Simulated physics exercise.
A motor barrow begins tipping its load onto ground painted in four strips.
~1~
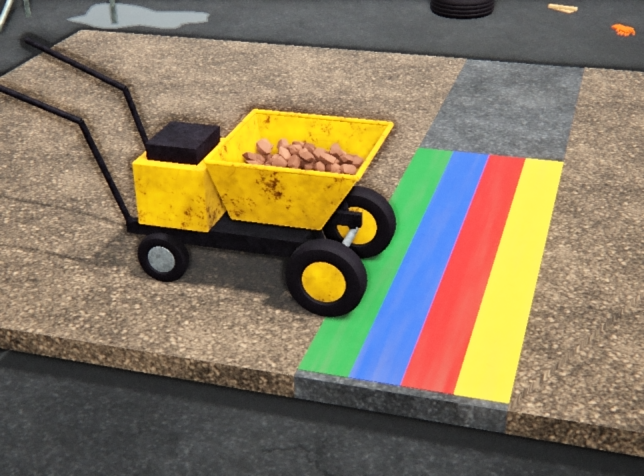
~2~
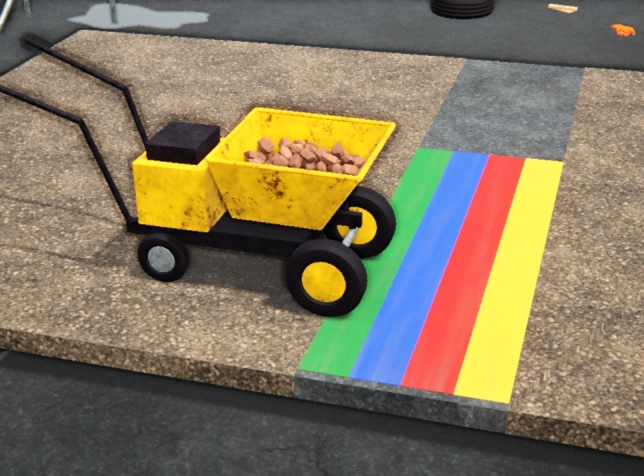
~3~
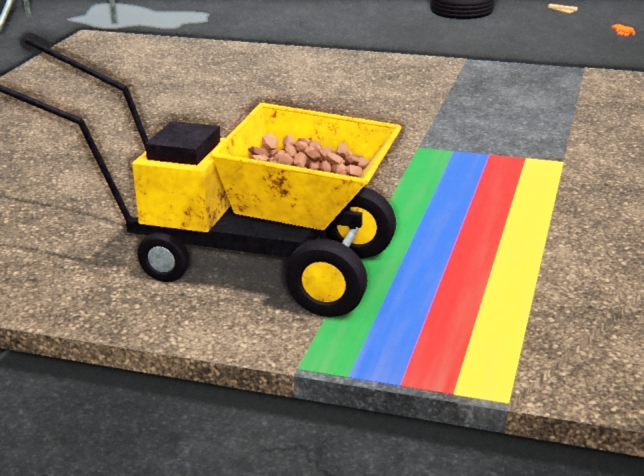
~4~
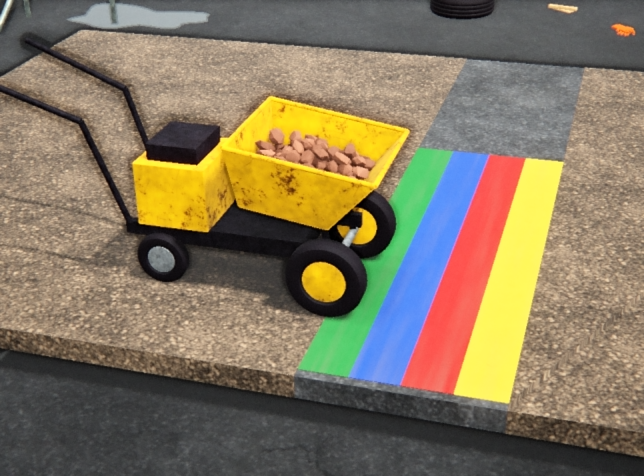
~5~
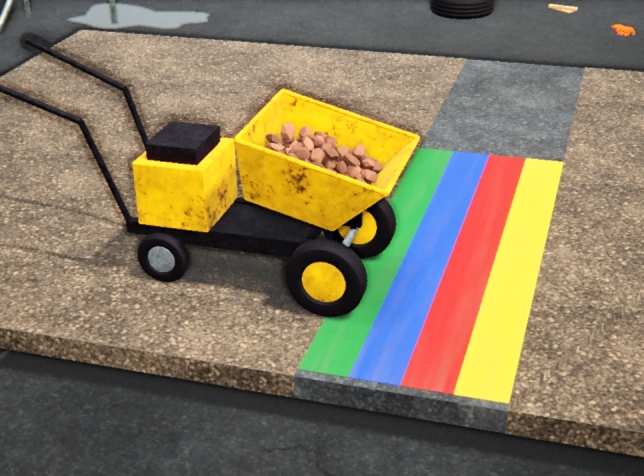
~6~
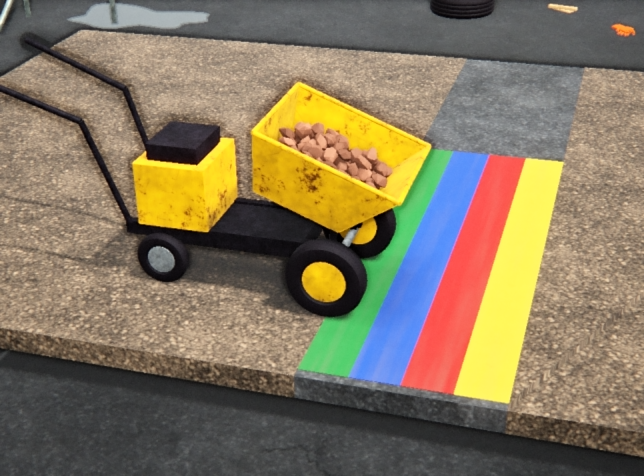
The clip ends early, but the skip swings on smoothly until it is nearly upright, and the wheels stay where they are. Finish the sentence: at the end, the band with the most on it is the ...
At the end, the band with the most on it is the yellow one.
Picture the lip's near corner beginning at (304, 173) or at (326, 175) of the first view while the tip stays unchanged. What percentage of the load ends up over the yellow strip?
Around 10 % the first time and around 20 % the second.
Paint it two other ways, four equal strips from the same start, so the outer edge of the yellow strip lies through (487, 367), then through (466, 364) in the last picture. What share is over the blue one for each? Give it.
0 % and 0 %.
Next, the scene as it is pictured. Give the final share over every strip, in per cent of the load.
Green strip = 0 %; blue strip = 0 %; red strip = 20 %; yellow strip = 35 %.
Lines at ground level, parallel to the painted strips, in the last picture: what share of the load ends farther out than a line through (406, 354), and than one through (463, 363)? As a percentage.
Roughly 70 per cent, and 50 per cent.
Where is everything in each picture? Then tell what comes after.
The first picture shows lip of the skip at (357, 178), level; top of the load at (295, 163), lumps of rubble; green strip at (339, 340); blue strip at (388, 348); red strip at (439, 355); yellow strip at (491, 363).
The second picture shows lip of the skip at (359, 179), tipped barely; top of the load at (296, 162).
The third picture shows lip of the skip at (365, 182), tipped barely; top of the load at (296, 162).
The fourth picture shows lip of the skip at (375, 186), tipped a little; top of the load at (291, 154).
The fifth picture shows lip of the skip at (386, 194), tipped clearly; top of the load at (300, 150).
The sixth picture shows lip of the skip at (399, 203), tipped clearly; top of the load at (304, 150); green strip at (339, 340); blue strip at (388, 348); red strip at (439, 355); yellow strip at (491, 363).
Soon after the last picture, skip tipped steeply; all in the skip.
A little later, skip tipped right over; about two thirds in the skip; a small part over the red strip; about a quarter over the yellow strip; a stray few off the paint.
Later still, skip tipped right over; about a third in the skip; about a quarter over the red strip; about a third over the yellow strip; a small part off the paint.
At rest, skip tipped right over; about a third in the skip; none over the green strip; none over the blue strip; about a quarter over the red strip; about a third over the yellow strip; a small part off the paint.
